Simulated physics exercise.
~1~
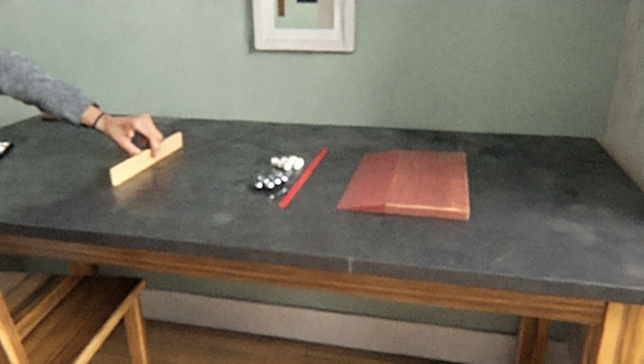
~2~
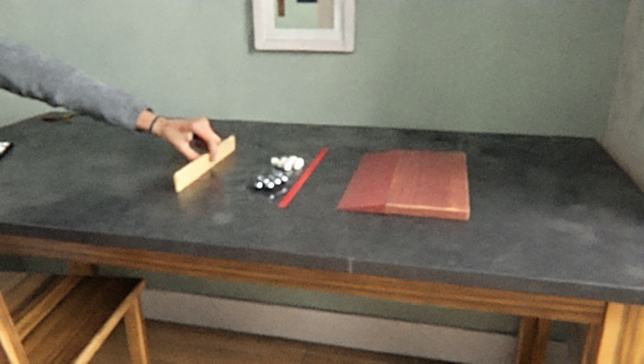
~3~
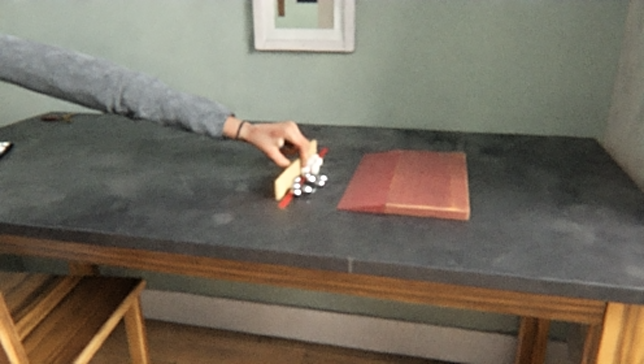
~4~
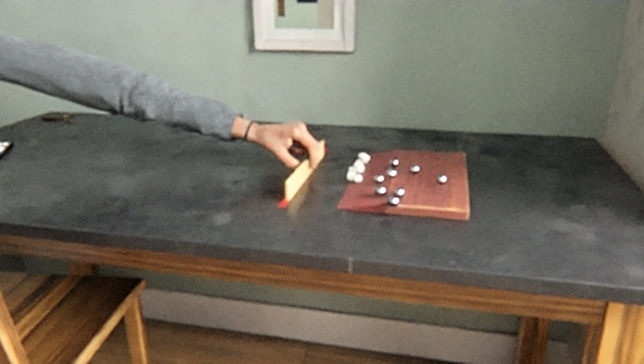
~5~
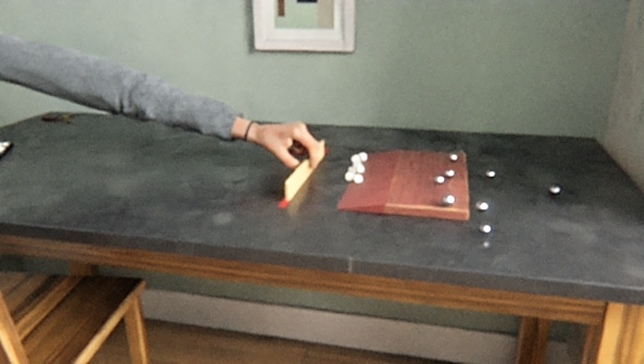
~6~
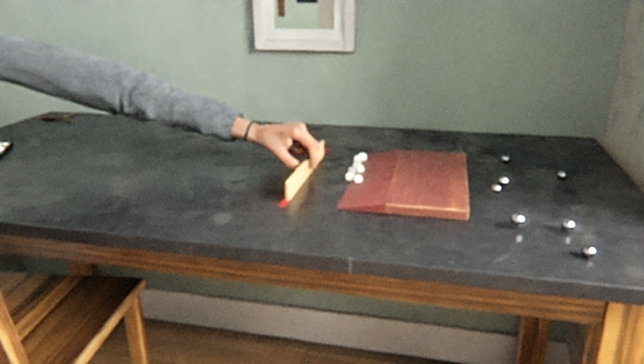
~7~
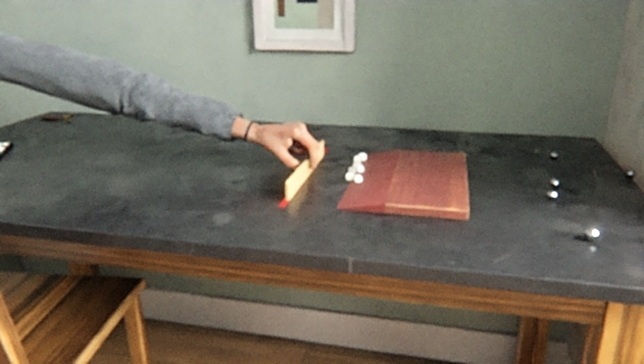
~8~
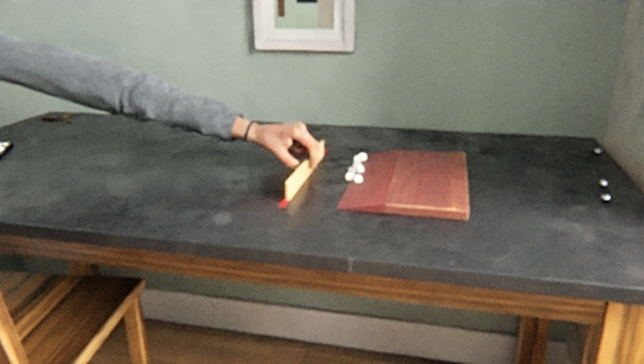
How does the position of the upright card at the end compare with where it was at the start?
At the start the card stands well to the left, away from the red strip and the balls. At the end it is farther right, held at the red strip just short of the ramp.
